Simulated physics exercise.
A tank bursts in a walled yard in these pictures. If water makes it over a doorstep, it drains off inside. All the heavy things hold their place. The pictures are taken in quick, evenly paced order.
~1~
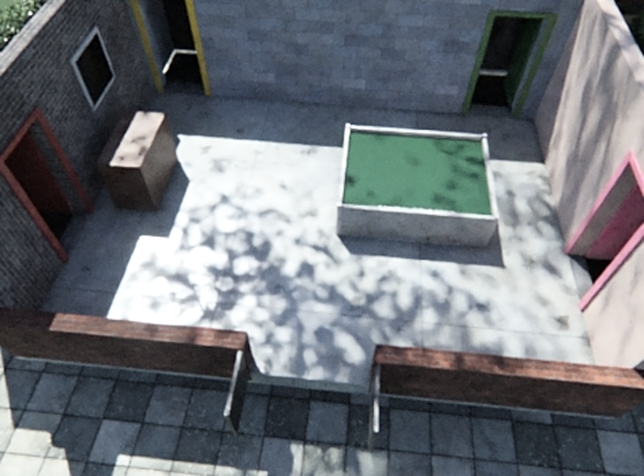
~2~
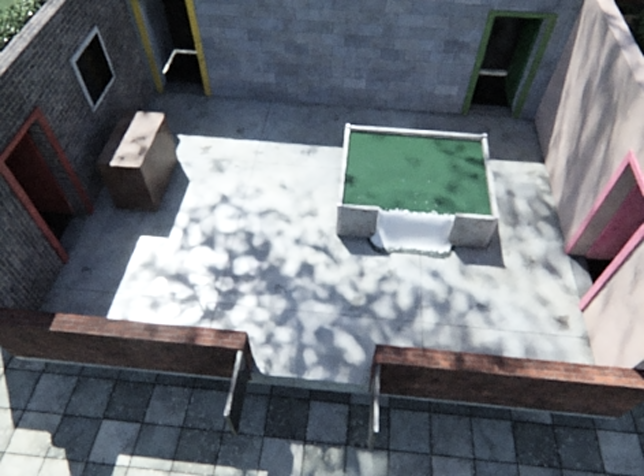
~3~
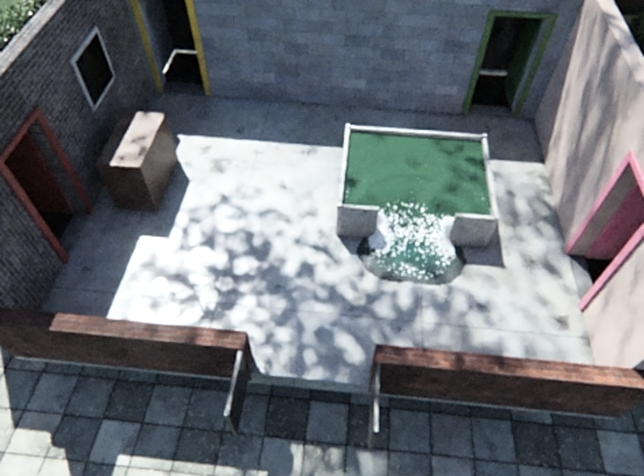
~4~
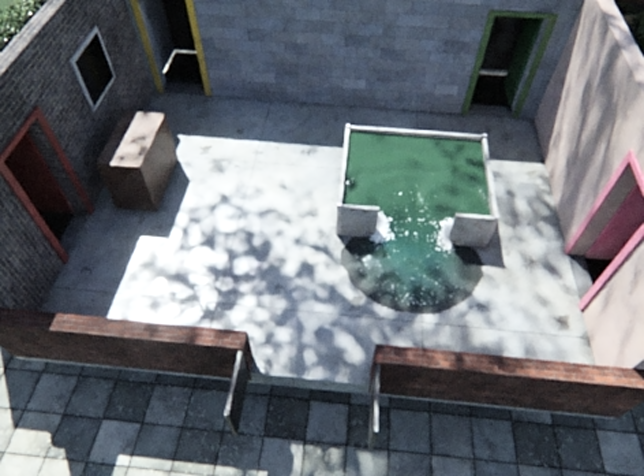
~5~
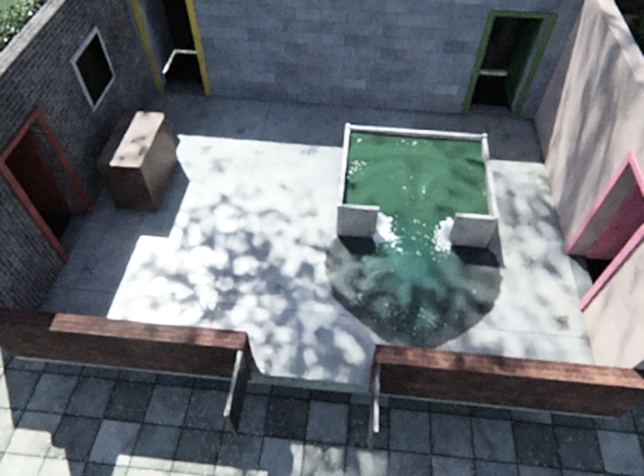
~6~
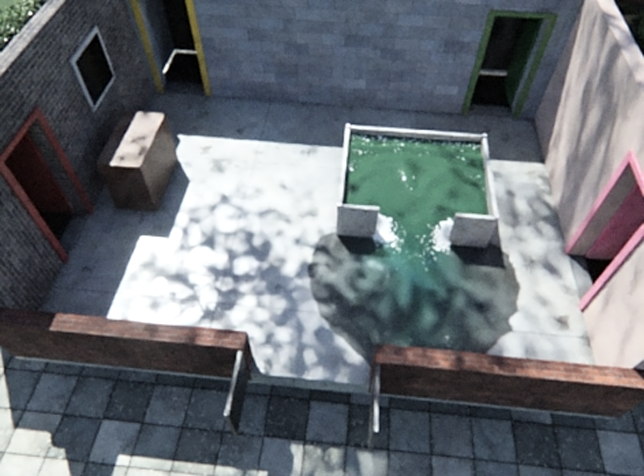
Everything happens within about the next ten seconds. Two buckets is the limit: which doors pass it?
In order: Green door: Too much gets in there; pink door: Too much gets in there; red door: Not too much gets in there; yellow door: Not too much gets in there.
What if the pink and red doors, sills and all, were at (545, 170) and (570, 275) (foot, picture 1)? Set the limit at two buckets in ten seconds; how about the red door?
Result for red: It ends up above.
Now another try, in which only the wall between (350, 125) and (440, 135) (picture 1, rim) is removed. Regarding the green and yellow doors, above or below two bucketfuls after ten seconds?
Put simply: The green one clears the cutoff; as for the yellow one, it clears the cutoff.
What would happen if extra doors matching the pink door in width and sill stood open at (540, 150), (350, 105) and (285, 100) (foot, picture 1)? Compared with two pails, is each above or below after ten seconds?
Taking them as listed, the first overshoots, the second undershoots and the third undershoots.
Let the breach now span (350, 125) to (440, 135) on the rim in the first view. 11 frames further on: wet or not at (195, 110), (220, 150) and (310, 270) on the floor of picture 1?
Sequence: Wetted / wetted / spared.
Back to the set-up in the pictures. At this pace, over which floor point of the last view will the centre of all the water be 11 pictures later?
The centre of mass sits at about (424, 246).
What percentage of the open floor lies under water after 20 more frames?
I reckon around 35 %.
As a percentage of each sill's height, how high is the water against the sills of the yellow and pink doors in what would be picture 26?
Approx. 0 % followed by 270 %.
A moment on, water covers 20 % of the floor; the green door not reached, the pink door not reached, the red door not reached, the yellow door not reached.
Next, water covers 20 % of the floor; the green door not reached, the pink door wet at the sill, nothing in, the red door not reached, the yellow door not reached.
Then, water covers 35 % of the floor; the green door not reached, the pink door under two buckets in, the red door not reached, the yellow door not reached.
Later, water covers 55 % of the floor; the green door over two buckets in, the pink door over two buckets in, the red door wet at the sill, nothing in, the yellow door not reached.
In the end, water covers 80 % of the floor; the green door far over two buckets in, the pink door over two buckets in, the red door wet at the sill, nothing in, the yellow door wet at the sill, nothing in.
